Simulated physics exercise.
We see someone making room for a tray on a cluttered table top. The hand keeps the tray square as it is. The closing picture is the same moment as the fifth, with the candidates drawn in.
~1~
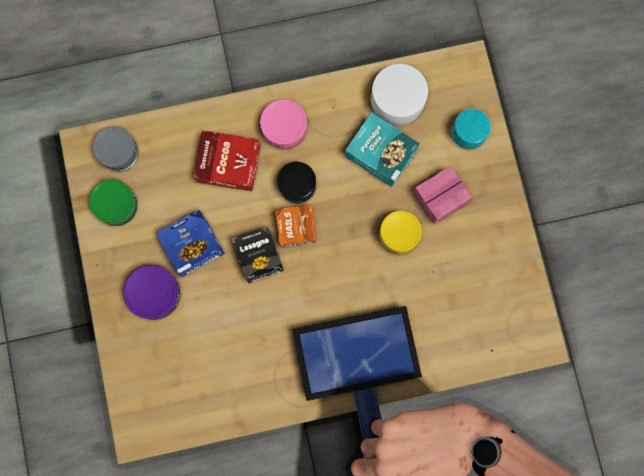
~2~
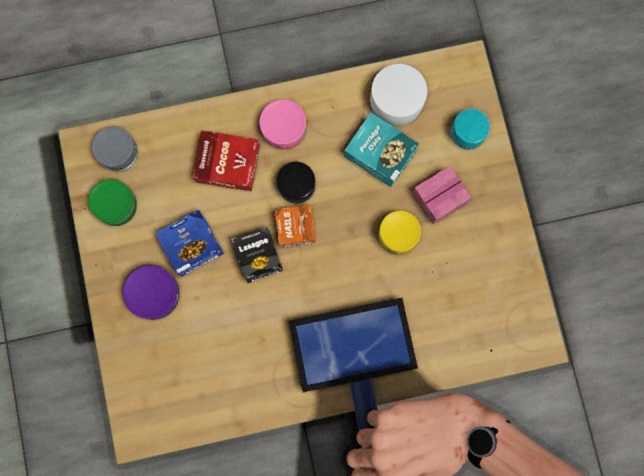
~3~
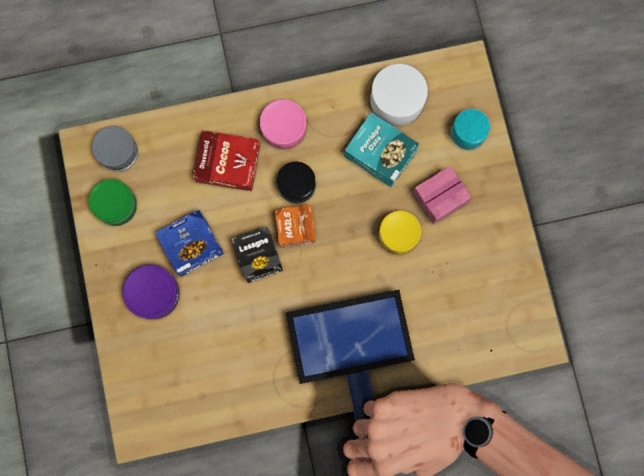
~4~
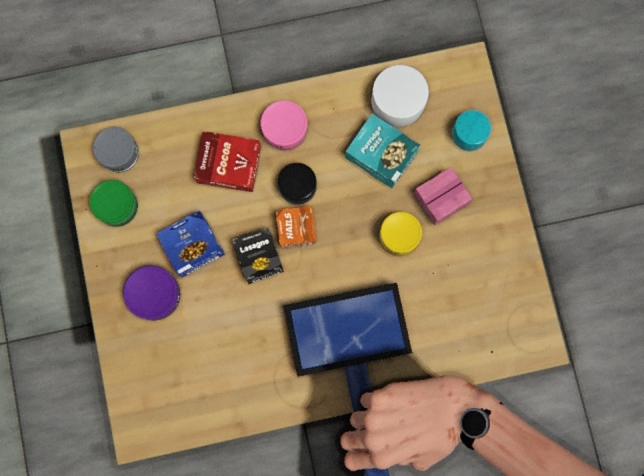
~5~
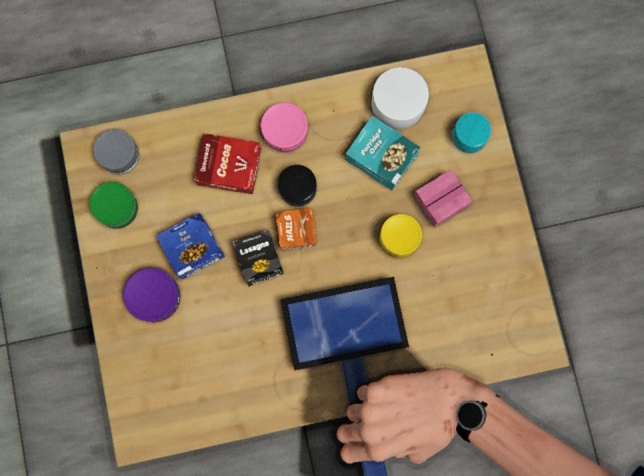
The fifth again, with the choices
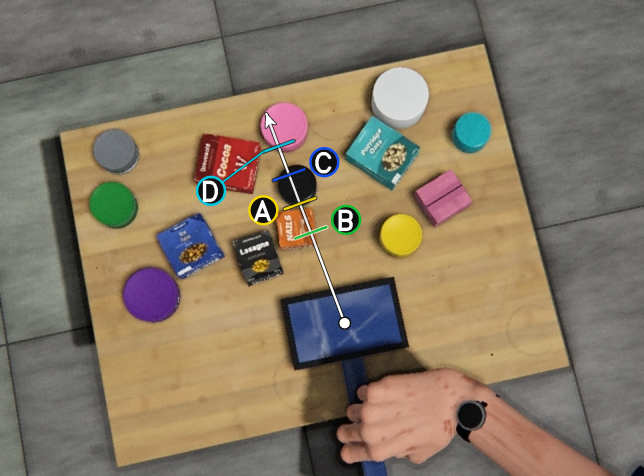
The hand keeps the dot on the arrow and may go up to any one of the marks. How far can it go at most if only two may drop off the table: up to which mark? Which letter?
D.
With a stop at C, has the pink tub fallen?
Yes.
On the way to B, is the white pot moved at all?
No.
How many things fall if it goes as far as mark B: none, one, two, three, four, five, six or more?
In all, none.
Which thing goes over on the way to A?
The pink tub goes over.
On the marked copy, A at (300, 204); B at (310, 233); C at (289, 175); D at (278, 146); the arrow from (345, 323) to (266, 114); the white dot at (345, 323).
Taking D. A third of the way, tray (320, 259); black pot (294, 173); orange box (290, 212).
Two thirds of the way, tray (297, 196); pink tub (275, 72); black pot (275, 112).
When it is over, tray (279, 149); black pot over the edge; pink tub over the edge; two fallen.
As for the rest, A is within the limit but short; B is within the limit but short; C is within the limit but short.
